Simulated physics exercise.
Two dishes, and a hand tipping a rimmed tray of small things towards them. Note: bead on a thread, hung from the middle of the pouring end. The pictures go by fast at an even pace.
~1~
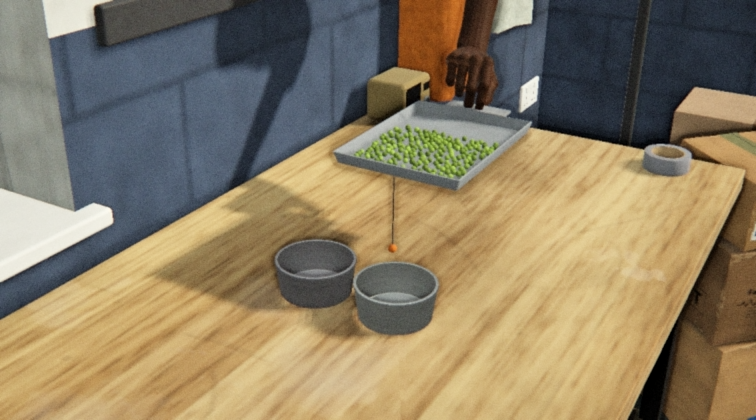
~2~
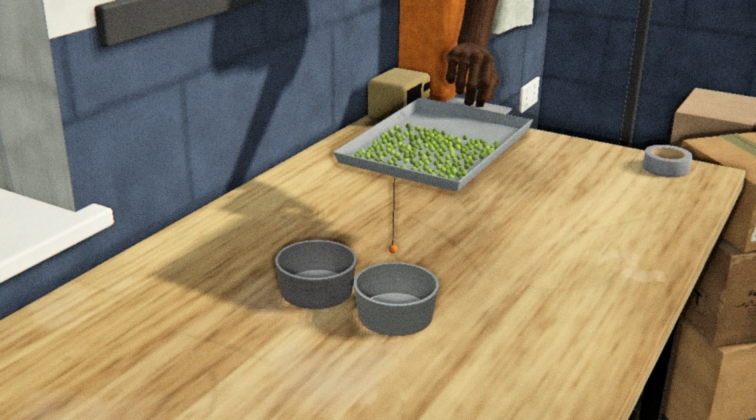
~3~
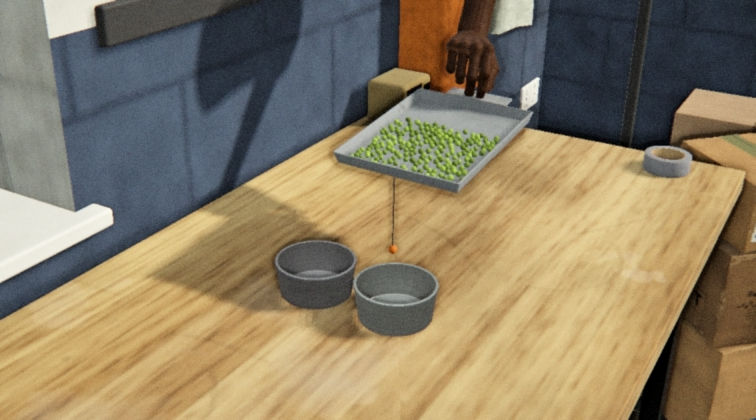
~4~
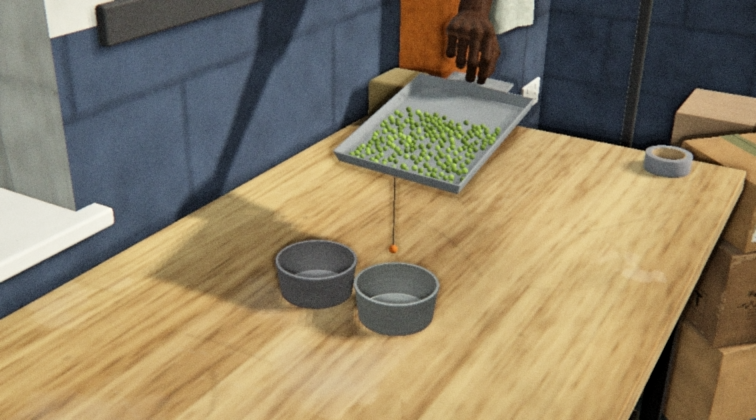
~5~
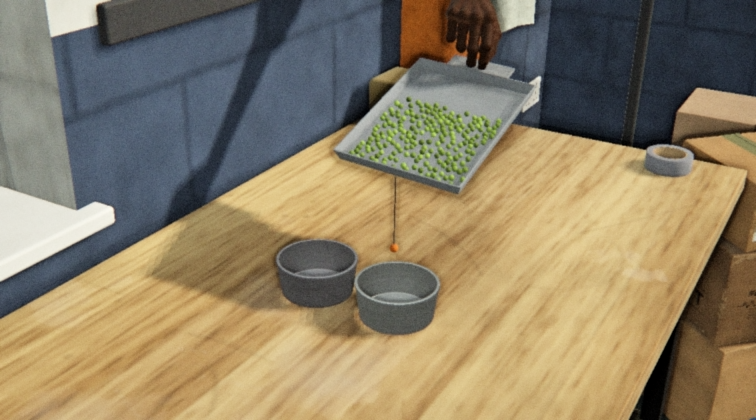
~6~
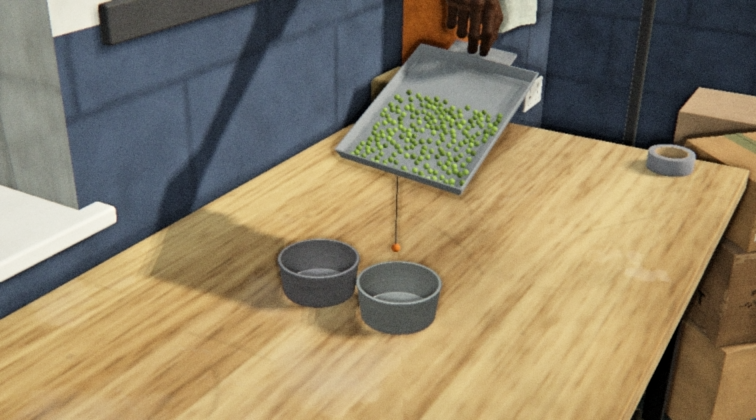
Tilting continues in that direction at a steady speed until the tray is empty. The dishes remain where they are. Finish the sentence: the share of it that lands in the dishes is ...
... above one half.
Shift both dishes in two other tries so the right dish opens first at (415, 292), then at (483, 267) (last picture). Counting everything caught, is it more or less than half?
A majority, then a minority.
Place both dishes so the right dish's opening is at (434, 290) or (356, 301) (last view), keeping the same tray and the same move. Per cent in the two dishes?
About 90 per cent, then about 0 per cent.
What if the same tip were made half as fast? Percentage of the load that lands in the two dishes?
I'd say 60 percent or thereabouts.
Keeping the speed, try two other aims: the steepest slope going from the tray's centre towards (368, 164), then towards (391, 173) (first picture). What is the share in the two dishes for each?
The first try yields 80 percent and the second 90 percent.
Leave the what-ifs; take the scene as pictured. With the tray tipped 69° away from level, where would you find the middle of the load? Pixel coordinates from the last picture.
Near (419, 169).
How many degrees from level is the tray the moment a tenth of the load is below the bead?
It's turned some 85 degrees by then.
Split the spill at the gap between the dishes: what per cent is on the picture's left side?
Estimate: About 10 in every hundred.
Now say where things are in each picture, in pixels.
In the first picture, corners of the pouring end at (338, 151) and (457, 178), level; middle of the load at (432, 150), dried peas; left dish at (294, 288); right dish at (375, 314); bead on its thread at (392, 248).
In the second picture, corners of the pouring end at (339, 151) and (458, 179), level; middle of the load at (432, 150).
In the third picture, corners of the pouring end at (338, 151) and (457, 181), tipped barely, lowest at the right corner; middle of the load at (432, 146).
In the fourth picture, corners of the pouring end at (338, 150) and (457, 183), tipped a little, lowest at the right corner; middle of the load at (433, 140).
In the fifth picture, corners of the pouring end at (339, 148) and (458, 184), tipped clearly, lowest at the right corner; middle of the load at (433, 135).
In the sixth picture, corners of the pouring end at (340, 148) and (459, 186), tipped clearly, lowest at the right corner; middle of the load at (433, 133), nearly all on the move; left dish at (297, 287); right dish at (378, 314).
Soon, tray tipped steeply; nearly all on the tray; a stray few in the right dish; a small part in the air.
A while on, tray tipped past a quarter turn; about half in the right dish; a stray few in the left dish; about a quarter outside both; a small part in the air.
Towards the end, tray tipped past a quarter turn; about two thirds in the right dish; a stray few in the left dish; about a third outside both.
Finally, tray tipped past a quarter turn; about two thirds in the right dish; a stray few in the left dish; about a third outside both.
